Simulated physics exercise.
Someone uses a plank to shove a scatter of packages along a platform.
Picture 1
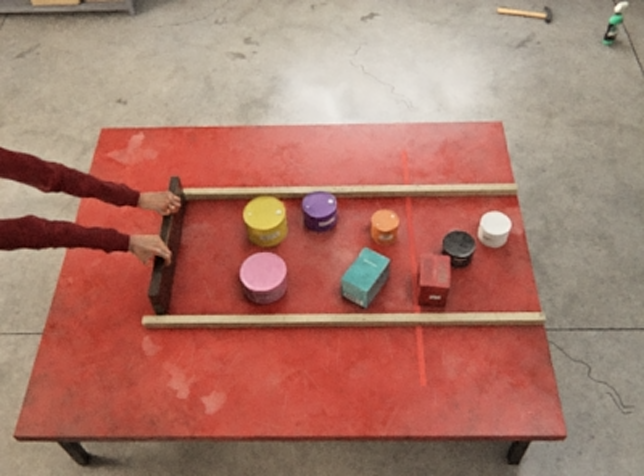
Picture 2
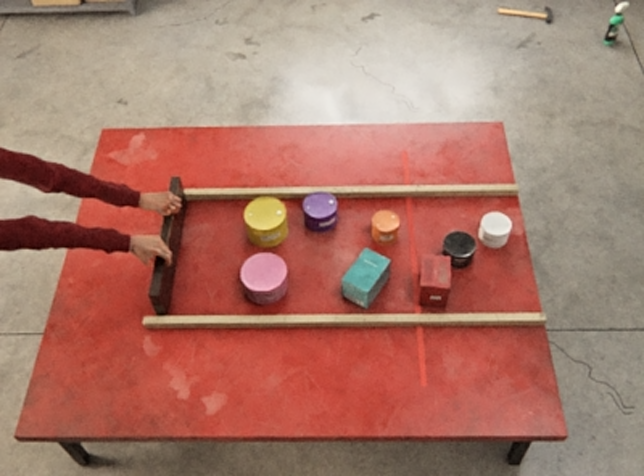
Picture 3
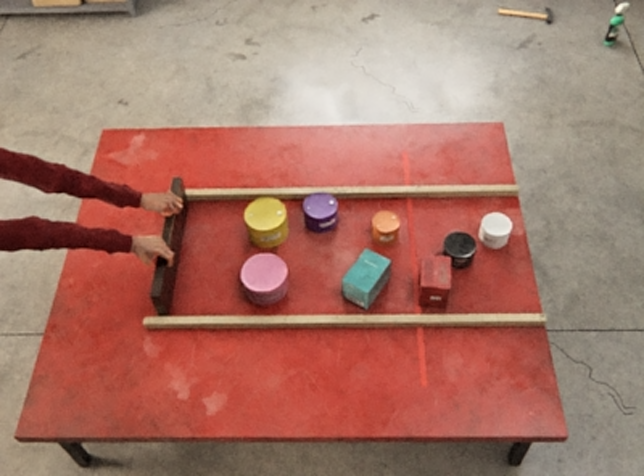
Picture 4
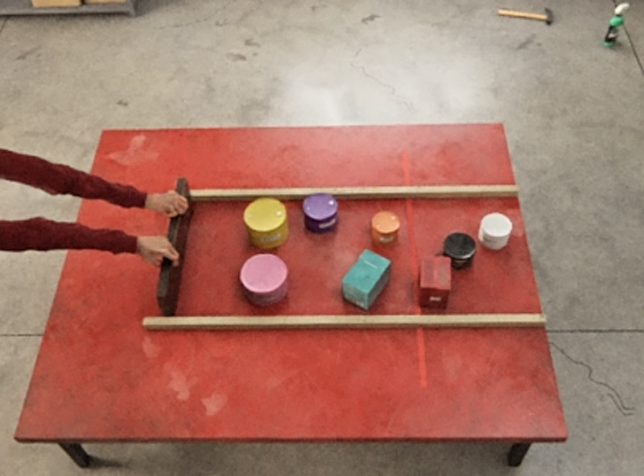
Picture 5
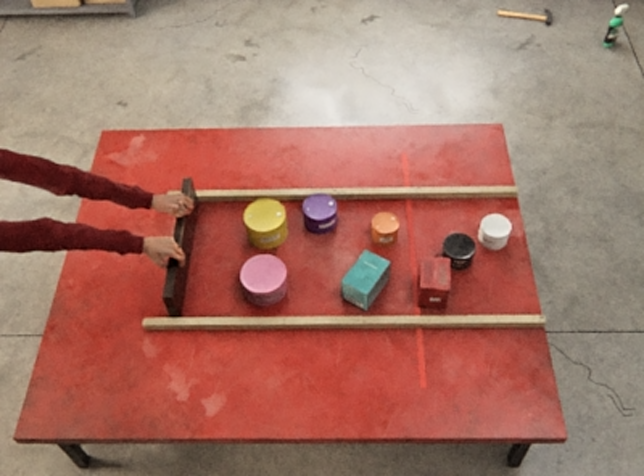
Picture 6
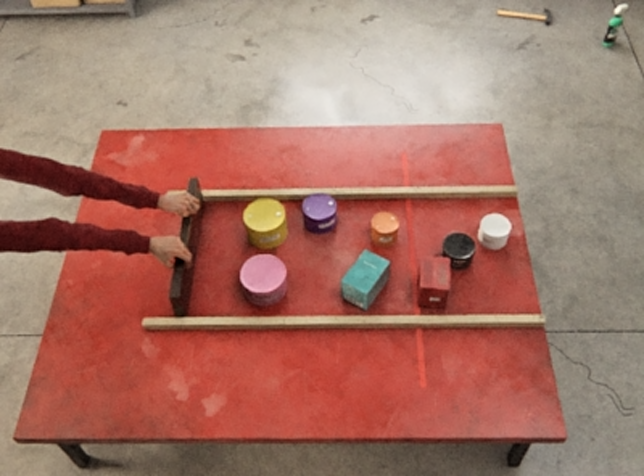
A dark plank, gripped by two hands in dark red sleeves, slides slightly to the right between two pale rails on a red table, seen from above on a concrete floor. Yellow, purple and pink canisters sit nearest it, with an orange canister, teal box, red tote, black pail and white canister farther right near a faint red tape line. The packages stay put, untouched, and the camera remains still.
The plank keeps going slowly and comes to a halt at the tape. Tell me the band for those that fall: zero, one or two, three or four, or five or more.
My prediction is no fallers.
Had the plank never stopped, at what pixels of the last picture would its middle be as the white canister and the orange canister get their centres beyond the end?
The middle is at (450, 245) when it's the white canister, and at (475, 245) when it's the orange canister.
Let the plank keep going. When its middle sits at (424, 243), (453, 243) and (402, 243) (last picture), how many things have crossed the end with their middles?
0, 2 and 0.
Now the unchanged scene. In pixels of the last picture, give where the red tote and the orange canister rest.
Final positions - red tote around (507, 290), orange canister around (465, 237).
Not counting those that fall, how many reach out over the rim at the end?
The number would be 0.
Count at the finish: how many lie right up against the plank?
It's 2.
Early on, none off yet; white canister at rest near (494, 232); black pail at rest near (458, 252); red tote at rest near (434, 283).
Finally, the number that fall off is zero.
